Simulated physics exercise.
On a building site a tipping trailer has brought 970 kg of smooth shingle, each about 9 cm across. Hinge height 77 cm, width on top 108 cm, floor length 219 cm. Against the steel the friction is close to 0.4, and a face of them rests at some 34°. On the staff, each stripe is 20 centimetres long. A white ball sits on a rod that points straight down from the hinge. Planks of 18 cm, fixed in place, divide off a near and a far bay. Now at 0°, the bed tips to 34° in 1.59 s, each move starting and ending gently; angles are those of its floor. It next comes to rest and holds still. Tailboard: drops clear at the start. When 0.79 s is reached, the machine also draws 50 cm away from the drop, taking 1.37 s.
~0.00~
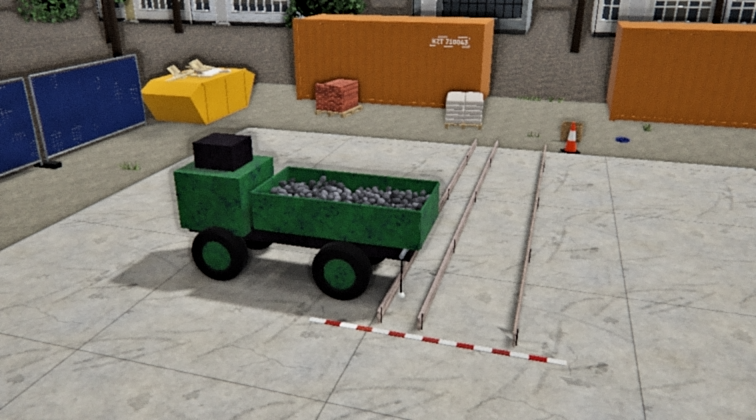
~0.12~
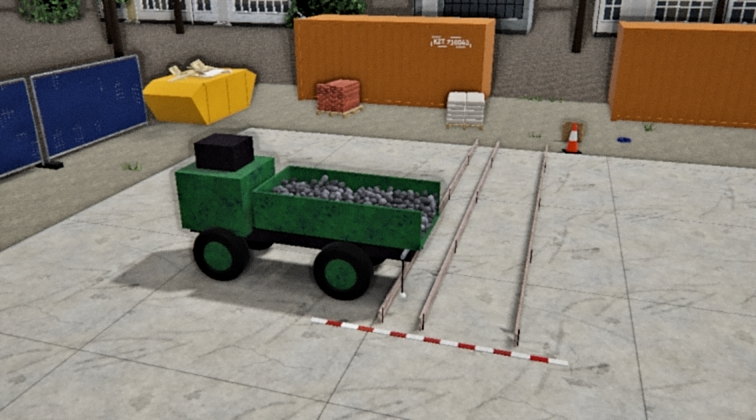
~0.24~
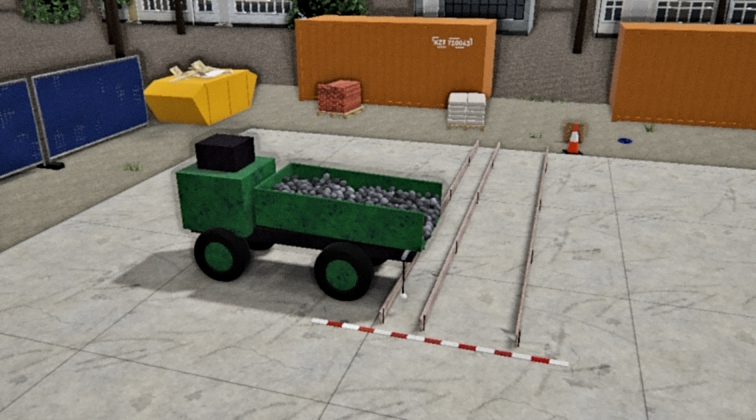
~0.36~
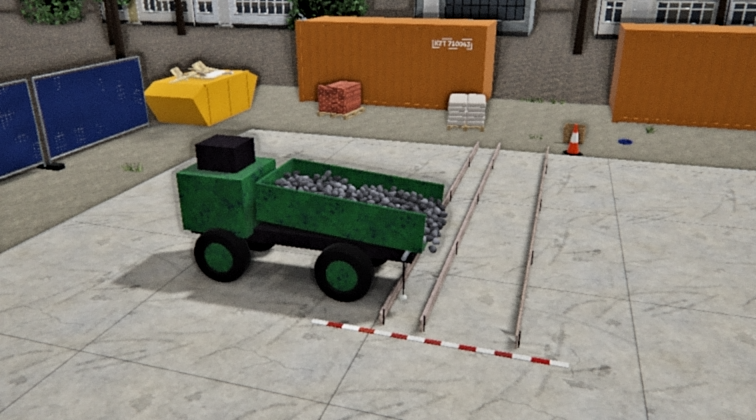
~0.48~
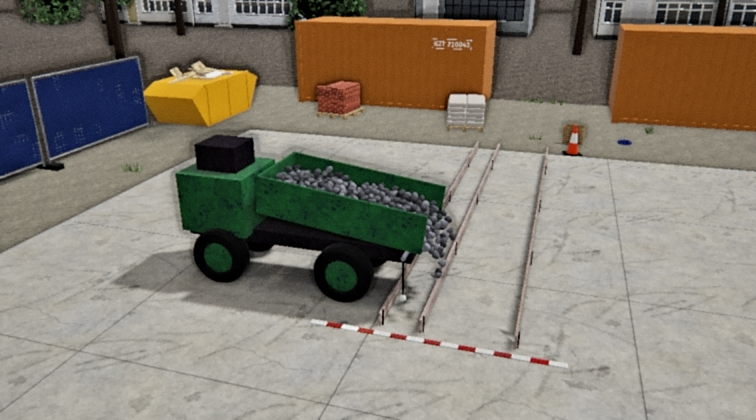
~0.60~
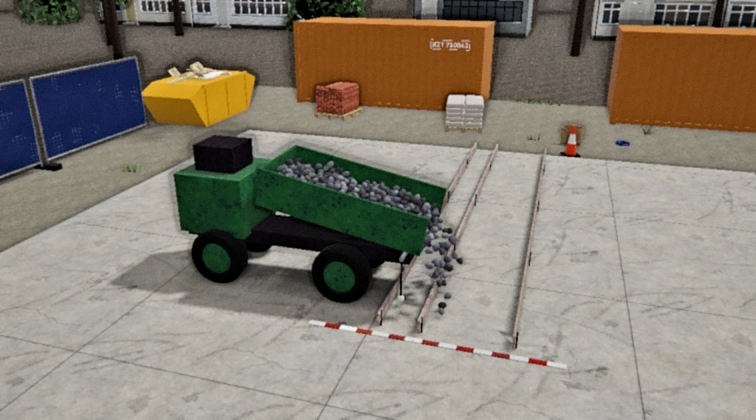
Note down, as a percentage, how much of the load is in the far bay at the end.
Approximately 70 out of 100.
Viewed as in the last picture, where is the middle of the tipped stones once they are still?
I'd point somewhere around (455, 290).
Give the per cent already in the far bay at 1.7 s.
35 per cent, give or take.
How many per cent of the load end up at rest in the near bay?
Share of load: Approx. 30 %.
After 1.2 s the floor is at 29°; 82 % in the bed, 4 % in the near bay, 14 % in the far bay; the foremost stones are at (482, 294).
After 1.7 s the floor is at 34°; 45 % in the bed, 21 % in the near bay, 34 % in the far bay; the foremost stones are at (504, 305).
After 2.6 s the floor is at 34°; 0 % in the bed, 33 % in the near bay, 67 % in the far bay; the foremost stones are at (518, 300).
After 5.5 s the floor is at 34°; 0 % in the bed, 31 % in the near bay, 69 % in the far bay; the foremost stones are at (518, 302).
